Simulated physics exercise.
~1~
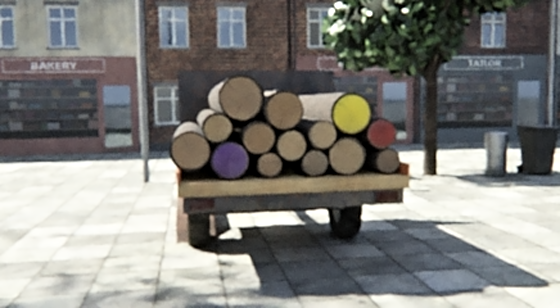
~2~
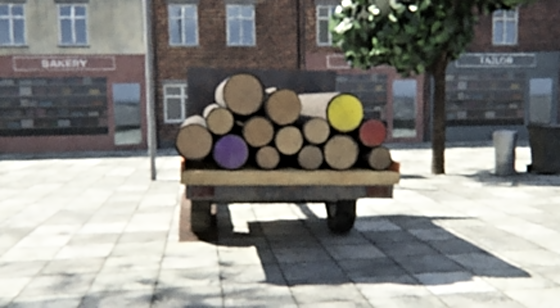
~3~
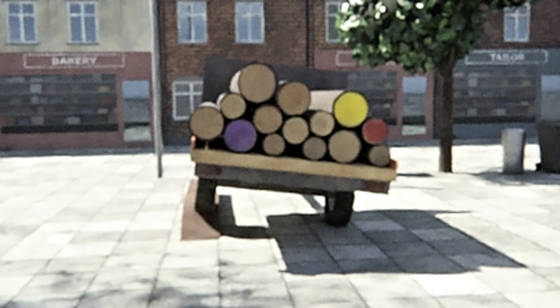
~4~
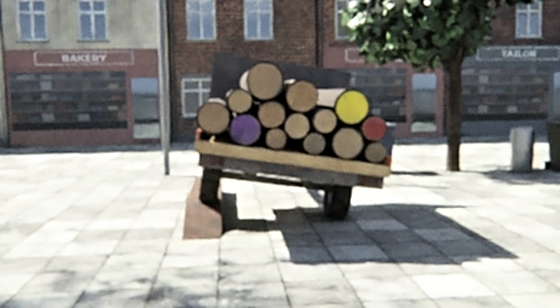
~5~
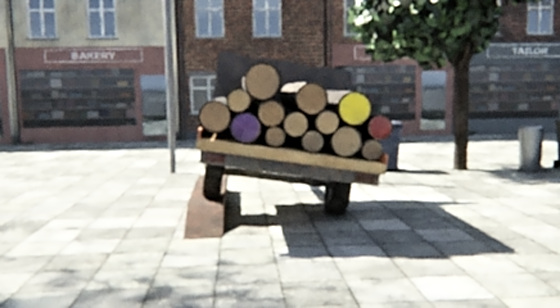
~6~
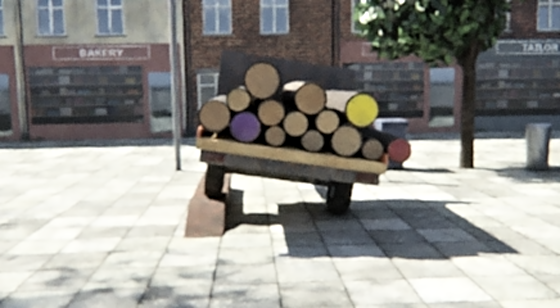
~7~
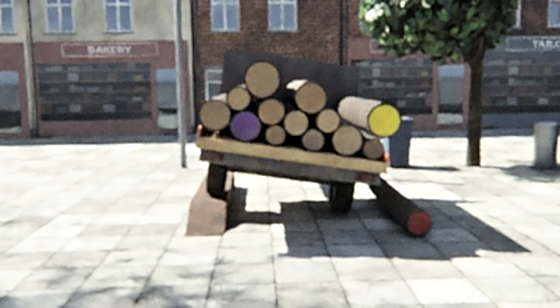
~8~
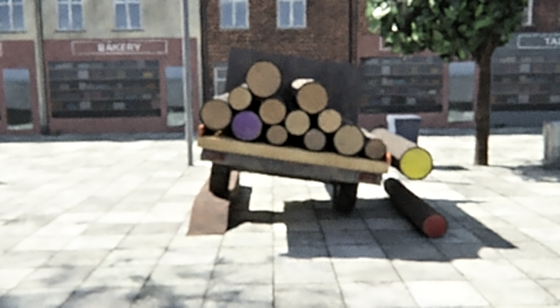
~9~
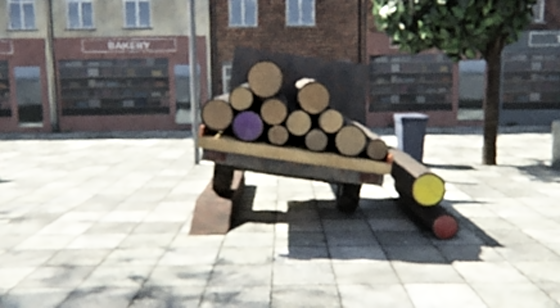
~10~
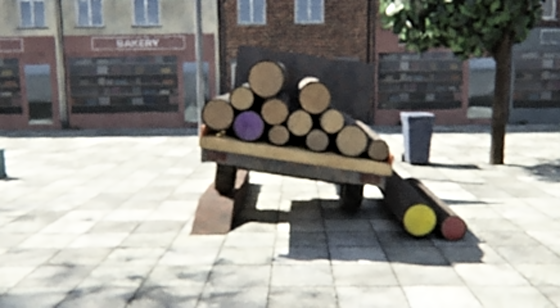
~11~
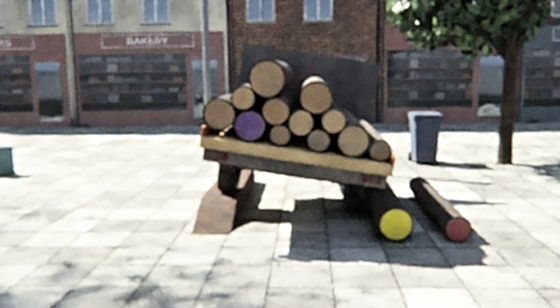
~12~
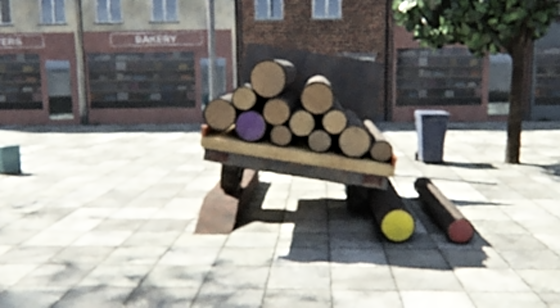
We see a trailer stacked with logs, viewed from behind, tilt as its left wheel climbs a ramp and stops. The red log drops off the right side, then the yellow one follows, and both end on the paving while the purple one stays aboard.
